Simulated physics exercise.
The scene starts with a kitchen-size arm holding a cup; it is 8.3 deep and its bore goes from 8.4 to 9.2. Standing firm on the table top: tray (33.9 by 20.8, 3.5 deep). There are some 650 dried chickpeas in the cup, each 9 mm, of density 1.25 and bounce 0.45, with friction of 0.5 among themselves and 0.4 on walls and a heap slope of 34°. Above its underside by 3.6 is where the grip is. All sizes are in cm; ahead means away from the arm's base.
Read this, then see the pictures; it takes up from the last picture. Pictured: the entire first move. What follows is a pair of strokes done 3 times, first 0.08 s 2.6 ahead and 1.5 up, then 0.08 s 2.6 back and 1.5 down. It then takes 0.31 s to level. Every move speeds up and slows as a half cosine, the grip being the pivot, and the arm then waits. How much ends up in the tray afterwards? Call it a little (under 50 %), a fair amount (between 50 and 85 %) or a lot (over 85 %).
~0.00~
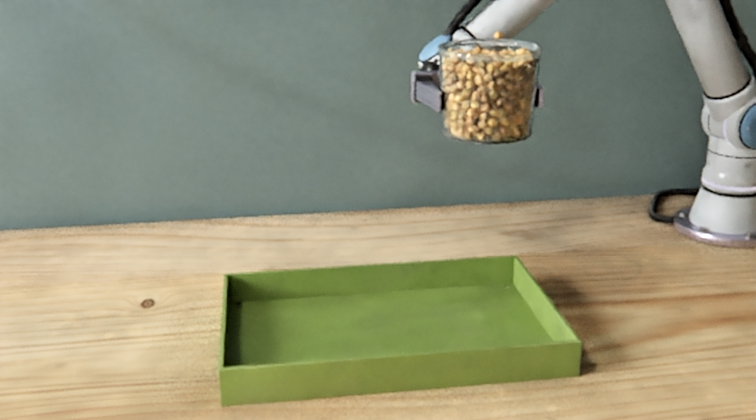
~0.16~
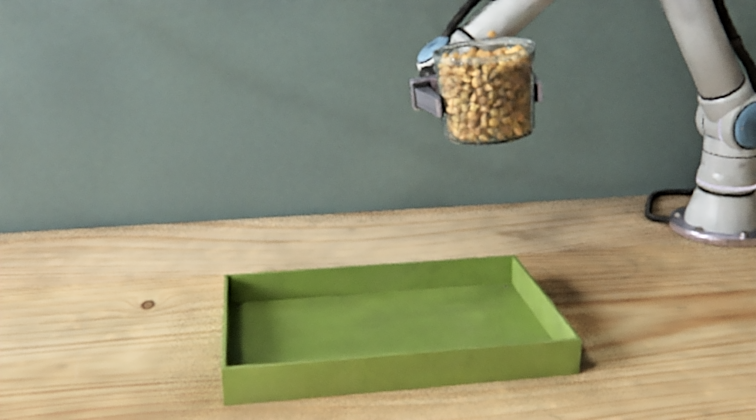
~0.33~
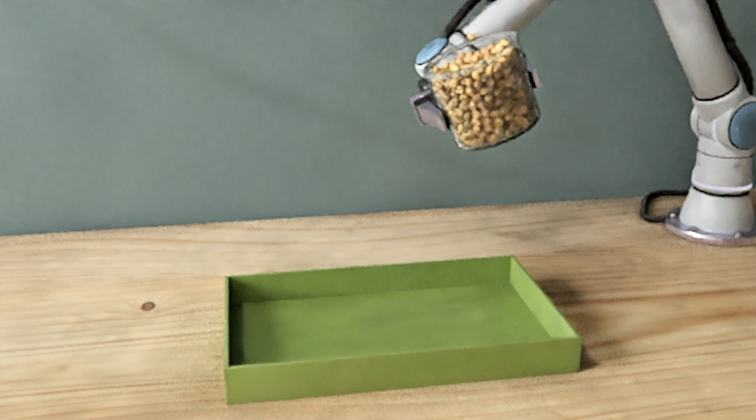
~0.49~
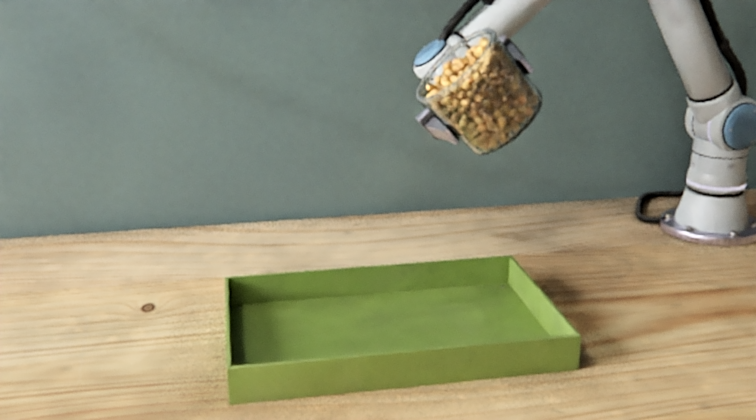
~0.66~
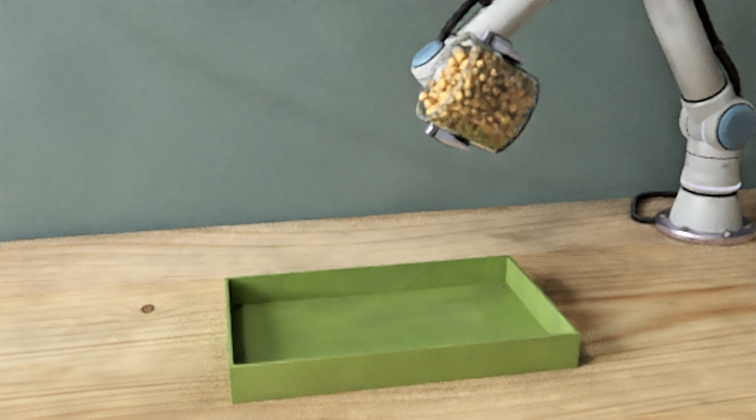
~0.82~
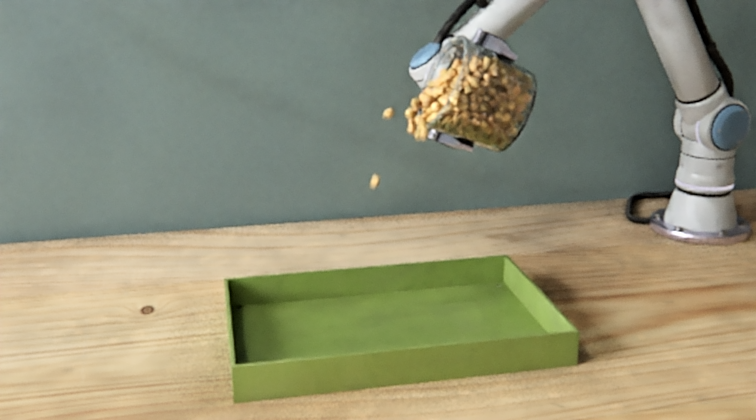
A fair amount.
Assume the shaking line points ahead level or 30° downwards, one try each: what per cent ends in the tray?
You'd get some 60 per cent with the first setting and some 40 per cent with the second.
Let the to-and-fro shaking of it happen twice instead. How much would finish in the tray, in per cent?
65 per cent.
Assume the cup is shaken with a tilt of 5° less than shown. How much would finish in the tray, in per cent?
Near 65 %.
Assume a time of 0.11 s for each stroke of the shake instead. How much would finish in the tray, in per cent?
The share would be near 60 %.
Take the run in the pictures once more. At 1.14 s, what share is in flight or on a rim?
Roughly 22 per cent.
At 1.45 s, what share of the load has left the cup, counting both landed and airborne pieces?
Share out so far: Near 75 %.
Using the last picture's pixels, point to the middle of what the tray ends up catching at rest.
(314, 334).
After 1.14 s, tilted 65° forward, highest piece 28 above the table; 282 in the cup, 226 in the tray, 144 in flight or on a rim.
After 1.45 s, tilted 34° forward, highest piece 28 above the table; 434 in the tray, 170 in the cup, 16 on the table or floor, 32 in flight or on a rim.
After 1.81 s, level, highest piece 27 above the table; 464 in the tray, 169 in the cup, 19 on the table or floor.
After 2.86 s, level, highest piece 27 above the table; 464 in the tray, 169 in the cup, 19 on the table or floor.
At rest, 464 in the tray, 169 in the cup, 19 on the table or floor. That is 71 % in the tray.
